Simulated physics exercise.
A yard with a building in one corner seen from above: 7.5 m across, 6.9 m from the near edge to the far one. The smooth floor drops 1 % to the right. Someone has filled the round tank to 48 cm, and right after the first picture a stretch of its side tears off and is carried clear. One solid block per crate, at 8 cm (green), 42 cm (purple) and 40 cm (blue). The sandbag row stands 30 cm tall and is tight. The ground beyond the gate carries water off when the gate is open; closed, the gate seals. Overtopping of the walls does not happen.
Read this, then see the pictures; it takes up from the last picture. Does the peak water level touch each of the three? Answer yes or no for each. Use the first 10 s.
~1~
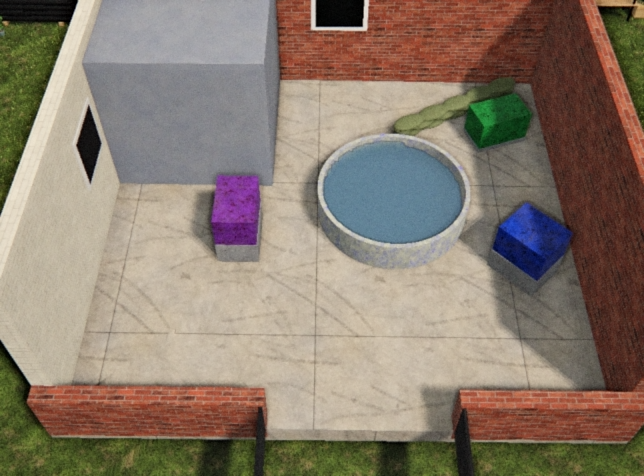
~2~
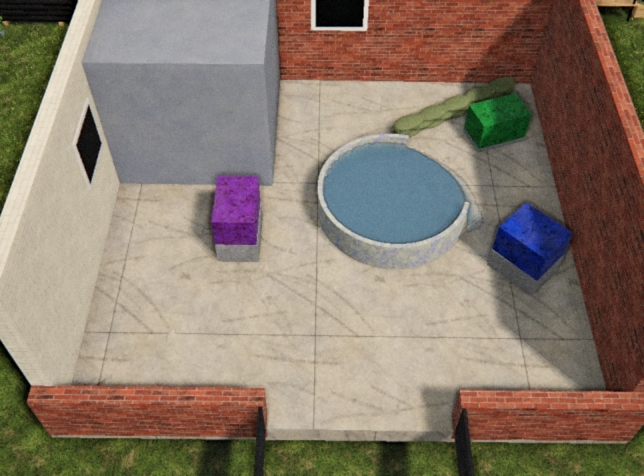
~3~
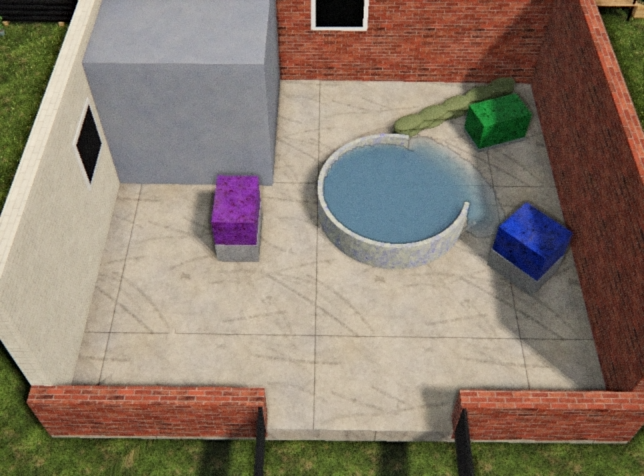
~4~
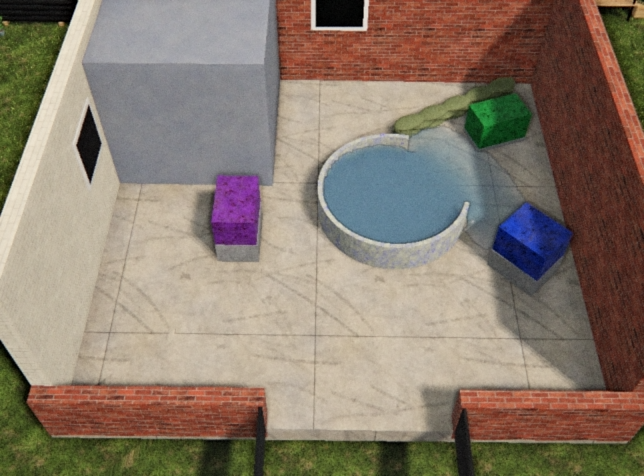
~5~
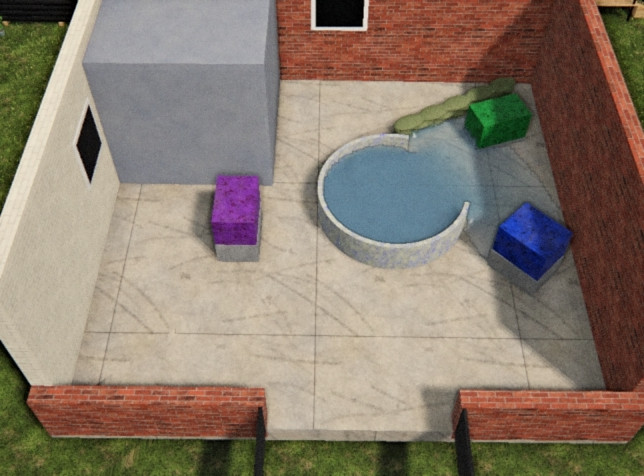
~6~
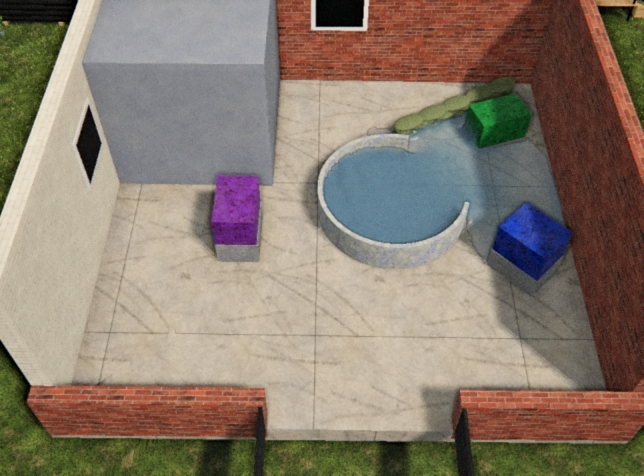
Crate by crate: Green crate - yes, touched; purple crate - no, untouched; blue crate - no, untouched.
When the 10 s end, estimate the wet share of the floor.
Covered: Roughly 75 per cent.
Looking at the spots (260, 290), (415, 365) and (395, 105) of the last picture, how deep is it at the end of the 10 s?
About 2, 4 and 6 cm respectively.
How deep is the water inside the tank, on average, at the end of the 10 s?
About 10 centimetres on average.
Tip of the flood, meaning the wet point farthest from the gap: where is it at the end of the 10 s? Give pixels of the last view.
Near (120, 409).
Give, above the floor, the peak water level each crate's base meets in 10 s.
Peak readings (cm) - green: 34; purple: 3; blue: 24.
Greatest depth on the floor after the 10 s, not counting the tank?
10 cm or so.
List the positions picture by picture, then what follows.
In the first picture, the round tank at (393, 190) is whole and still, 48 cm deep.
In the second picture, the front is at (403, 157), 1.0 m from the gap at (449, 178); 0.3 m2 of floor is under water; 48 cm left at the back of the round tank.
In the third picture, the front is at (415, 140), 1.2 m from the gap at (449, 180); 1.3 m2 of floor is under water; 48 cm left at the back of the round tank.
In the fourth picture, the front is at (510, 239), 1.5 m from the gap at (449, 180); 2.7 m2 of floor is under water; 48 cm left at the back of the round tank.
In the fifth picture, the front is at (548, 228), 1.8 m from the gap at (448, 181); 3.9 m2 of floor is under water; 48 cm left at the back of the round tank.
In the sixth picture, the front is at (566, 239), 2.1 m from the gap at (448, 181); 4.7 m2 of floor is under water; 45 cm left at the back of the round tank.
A moment later water covers 15 % of the floor and is deepest (38 cm) near (548, 167); green plinth reached, purple plinth not reached, blue plinth reached.
Soon after water covers 20 % of the floor and is deepest (46 cm) near (528, 85); green plinth reached, purple plinth not reached, blue plinth reached.
Next water covers 35 % of the floor and is deepest (34 cm) near (512, 97); green plinth reached, purple plinth not reached, blue plinth reached.
Later on water covers 60 % of the floor and is deepest (18 cm) near (547, 257); green plinth reached, purple plinth not reached, blue plinth reached.
At the end water covers 75 % of the floor and is deepest (10 cm) near (505, 213); highest at the green plinth 34 cm, highest at the purple plinth 3 cm, highest at the blue plinth 24 cm.
